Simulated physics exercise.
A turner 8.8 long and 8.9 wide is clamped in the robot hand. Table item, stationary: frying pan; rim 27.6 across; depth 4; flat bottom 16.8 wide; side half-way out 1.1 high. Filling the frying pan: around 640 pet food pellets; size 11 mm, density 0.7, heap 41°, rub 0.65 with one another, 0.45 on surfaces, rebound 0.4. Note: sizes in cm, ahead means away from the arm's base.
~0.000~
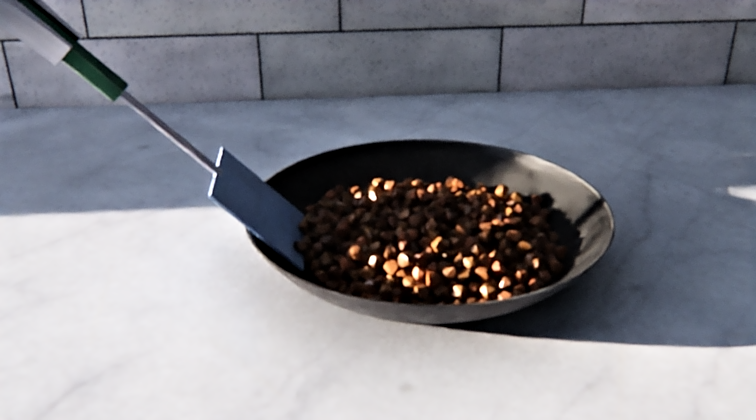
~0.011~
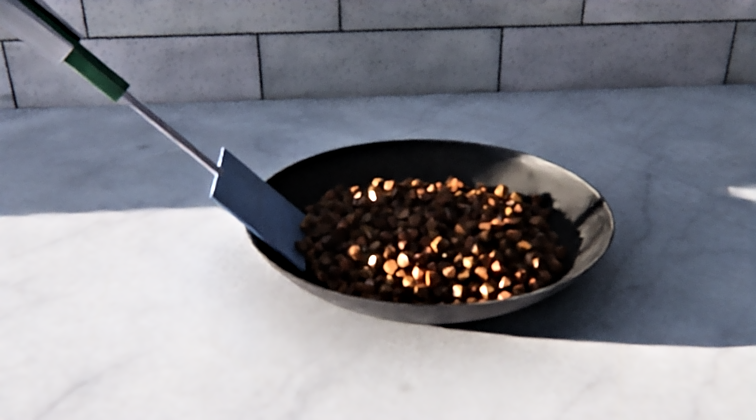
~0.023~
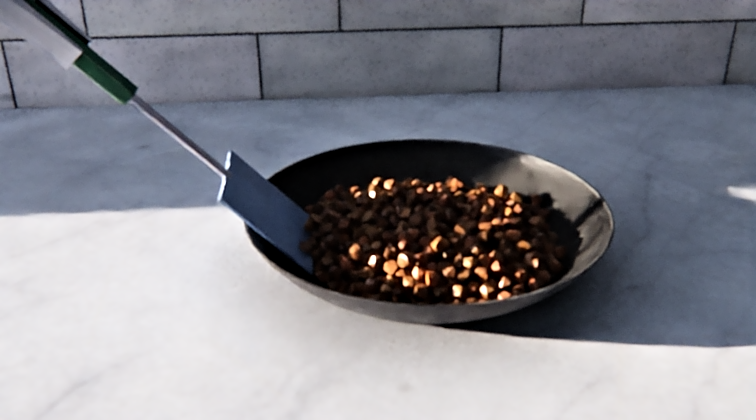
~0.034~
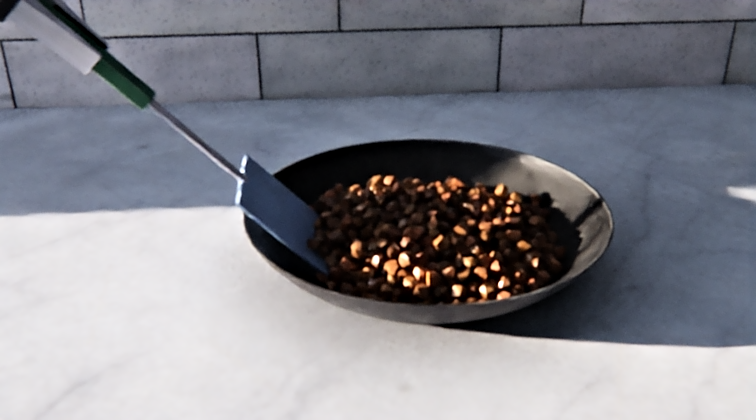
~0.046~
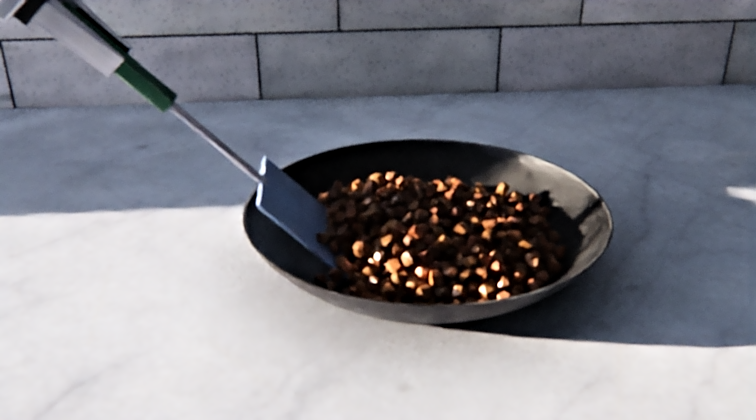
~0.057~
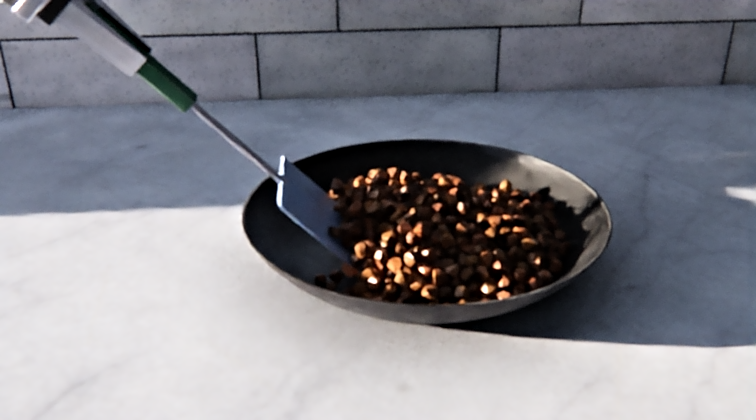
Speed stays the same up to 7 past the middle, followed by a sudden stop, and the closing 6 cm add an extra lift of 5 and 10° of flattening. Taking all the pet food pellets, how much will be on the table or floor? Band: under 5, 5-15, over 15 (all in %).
Over 15 %.
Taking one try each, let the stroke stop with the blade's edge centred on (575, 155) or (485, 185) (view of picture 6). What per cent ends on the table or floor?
Try 1: Approx. 40 %; try 2: Approx. 15 %.
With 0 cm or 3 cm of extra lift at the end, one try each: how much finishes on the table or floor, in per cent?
It works out to some 10 per cent for the first setting and some 25 per cent for the second.
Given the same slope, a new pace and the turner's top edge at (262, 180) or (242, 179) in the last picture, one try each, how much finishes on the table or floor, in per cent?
Roughly 15 and 5 percent.
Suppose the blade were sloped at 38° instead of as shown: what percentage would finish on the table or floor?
Somewhere around 25 per cent would end on the table or floor.
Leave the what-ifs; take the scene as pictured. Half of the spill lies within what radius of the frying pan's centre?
Looks like roughly 36 centimetres to me.
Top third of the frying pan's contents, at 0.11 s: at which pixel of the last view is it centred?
(460, 205).
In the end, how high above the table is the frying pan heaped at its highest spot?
Close to 5.5 centimetres high.
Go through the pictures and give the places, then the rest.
The turner top edge at (216, 170), sloping 46°; upper third of the load around (426, 223), from x 300 to 560, top at y 180; 642 in the frying pan, in the first frame.
The turner top edge at (217, 171), sloping 46°; upper third of the load around (425, 223), from x 305 to 560, top at y 180, in the second frame.
The turner top edge at (225, 174), sloping 46°; upper third of the load around (424, 223), from x 305 to 560, top at y 180, in the third frame.
The turner top edge at (242, 178), sloping 46°; upper third of the load around (419, 222), from x 310 to 560, top at y 180, in the fourth frame.
The turner top edge at (261, 180), sloping 46°; upper third of the load around (415, 218), from x 310 to 560, top at y 175, in the fifth frame.
The turner top edge at (281, 180), sloping 46°; upper third of the load around (419, 214), from x 310 to 565, top at y 175; 642 in the frying pan, in the sixth frame.
After 0.08 s, sloping 46°, highest piece 7 above the table; 642 in the frying pan.
After 0.11 s, sloping 43°, highest piece 9 above the table; 641 in the frying pan, 1 on the blade or in flight.
After 0.33 s, sloping 36°, highest piece 13 above the table; 483 in the frying pan, 72 on the table or floor, 87 on the blade or in flight.
After 1.38 s, sloping 36°, highest piece 5 above the table; 483 in the frying pan, 159 on the table or floor.
In the end, 483 in the frying pan, 159 on the table or floor. That is 25 % on the table or floor.
